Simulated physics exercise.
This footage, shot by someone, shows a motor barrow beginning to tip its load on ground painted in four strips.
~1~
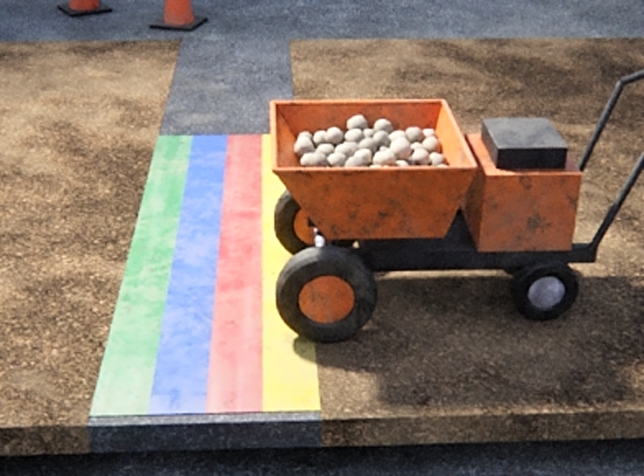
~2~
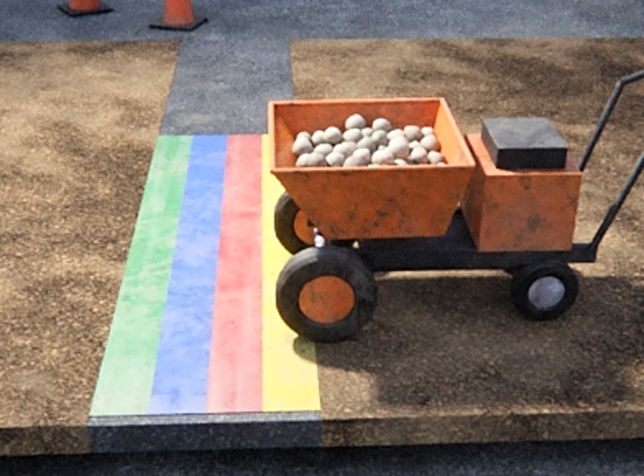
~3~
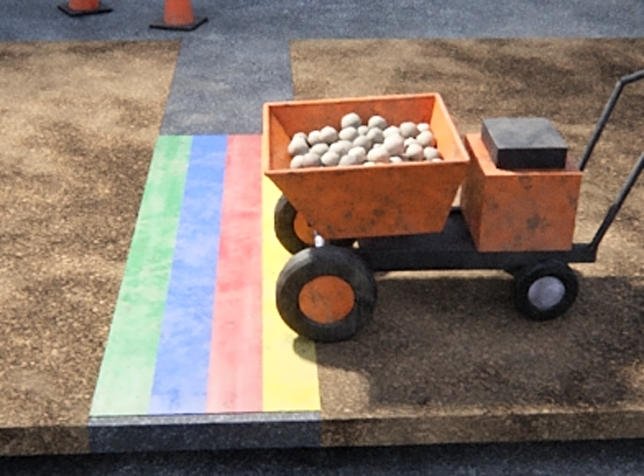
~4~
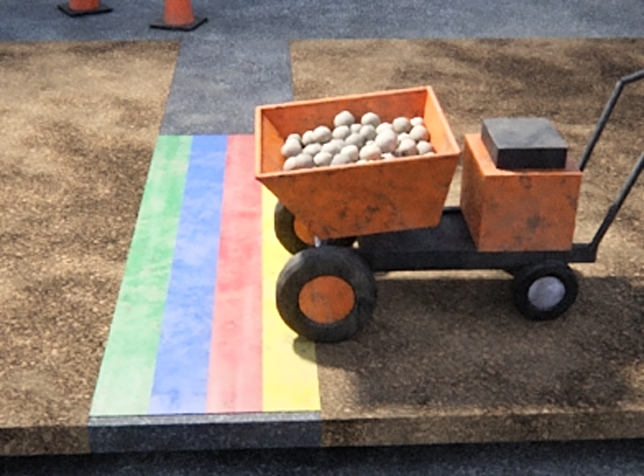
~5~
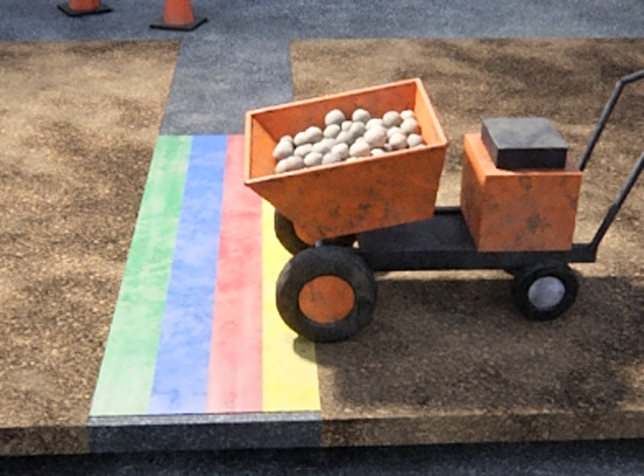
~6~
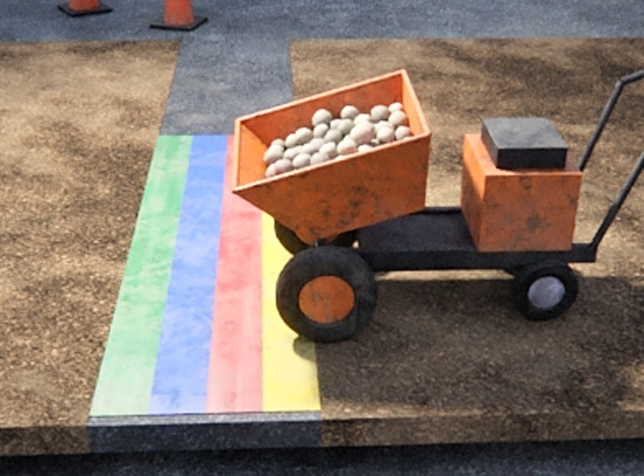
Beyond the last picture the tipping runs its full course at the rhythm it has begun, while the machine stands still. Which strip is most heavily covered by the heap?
The green strip.
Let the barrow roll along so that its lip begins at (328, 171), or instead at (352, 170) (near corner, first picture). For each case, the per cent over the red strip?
About 10 % and 30 %.
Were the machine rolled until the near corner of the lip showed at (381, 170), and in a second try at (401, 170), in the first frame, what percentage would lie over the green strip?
Roughly 10 per cent, and 0 per cent.
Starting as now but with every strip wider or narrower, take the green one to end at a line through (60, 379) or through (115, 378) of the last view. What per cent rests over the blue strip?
In order, 30 % and 0 %.
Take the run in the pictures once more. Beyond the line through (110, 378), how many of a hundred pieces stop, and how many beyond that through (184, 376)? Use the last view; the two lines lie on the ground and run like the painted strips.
In turn 30 and 70 in a hundred.
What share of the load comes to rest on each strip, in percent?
Approximate shares - yellow strip 0, red strip 0, blue strip 10, green strip 35.
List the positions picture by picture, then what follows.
In the first picture, lip of the skip (275, 171), level; top of the load (391, 157), river pebbles; yellow strip (290, 368); red strip (236, 370); blue strip (182, 371); green strip (127, 372).
In the second picture, lip of the skip (273, 172), level; top of the load (390, 156).
In the third picture, lip of the skip (267, 174), tipped barely; top of the load (386, 153).
In the fourth picture, lip of the skip (258, 178), tipped a little; top of the load (378, 150).
In the fifth picture, lip of the skip (247, 184), tipped a little; top of the load (369, 146).
In the sixth picture, lip of the skip (234, 192), tipped clearly; top of the load (366, 131); yellow strip (290, 368); red strip (236, 370); blue strip (182, 371); green strip (127, 372).
Just after the last frame, skip tipped steeply; every one in the skip.
A moment on, skip tipped right over; the larger part in the skip; about a tenth over the blue strip; about a tenth over the green strip; just a few off the paint.
Further on, skip tipped right over; roughly a third in the skip; just a few over the red strip; about a tenth over the blue strip; roughly a third over the green strip; roughly a quarter off the paint.
When it is over, skip tipped right over; roughly a third in the skip; not one over the yellow strip; just a few over the red strip; about a tenth over the blue strip; roughly a third over the green strip; roughly a quarter off the paint.
